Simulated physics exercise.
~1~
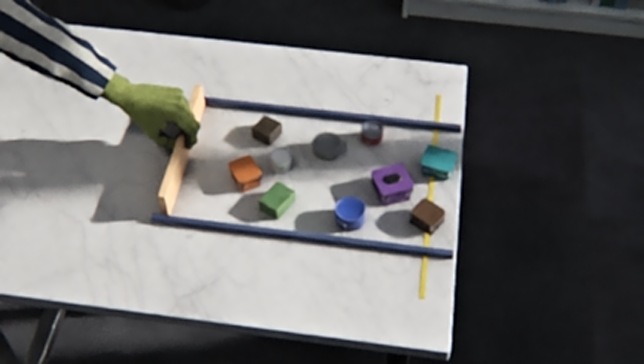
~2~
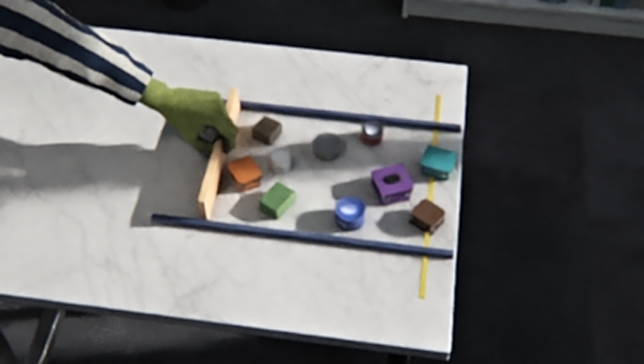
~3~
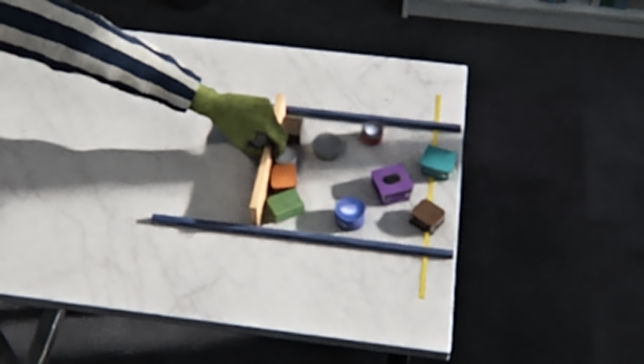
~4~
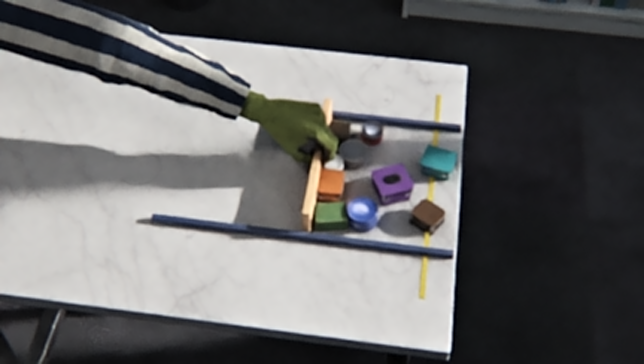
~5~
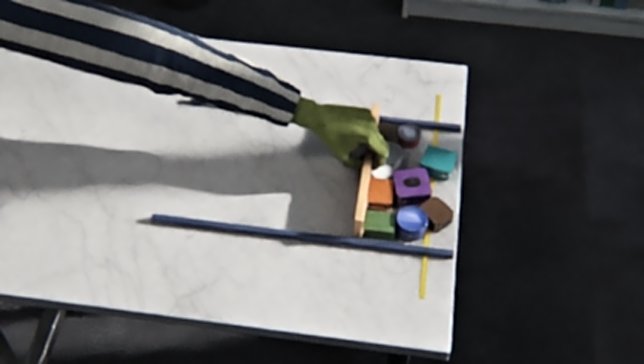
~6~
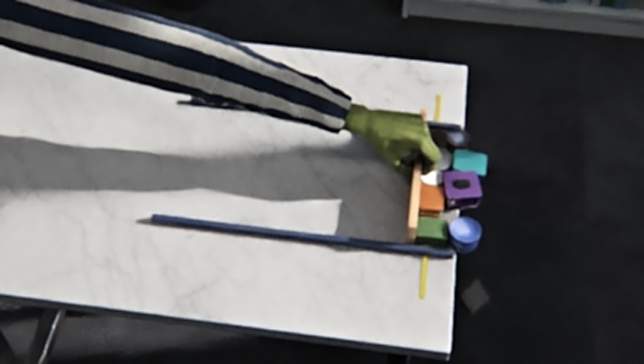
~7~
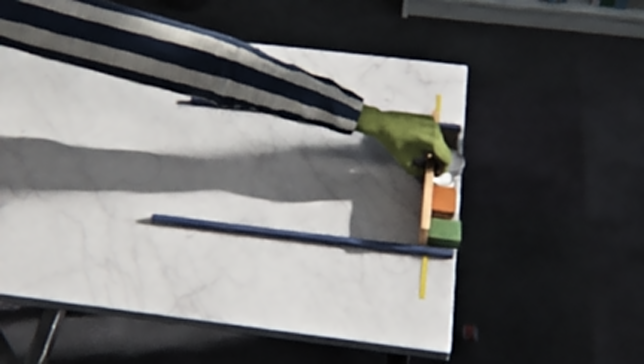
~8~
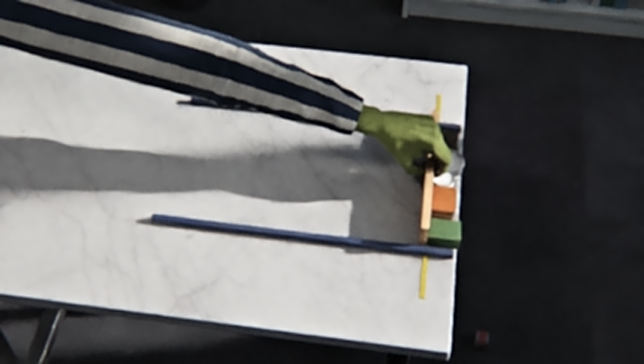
Gloved hand pushing an upright board rightward along a table channel, sweeping several small objects off the end before stopping.
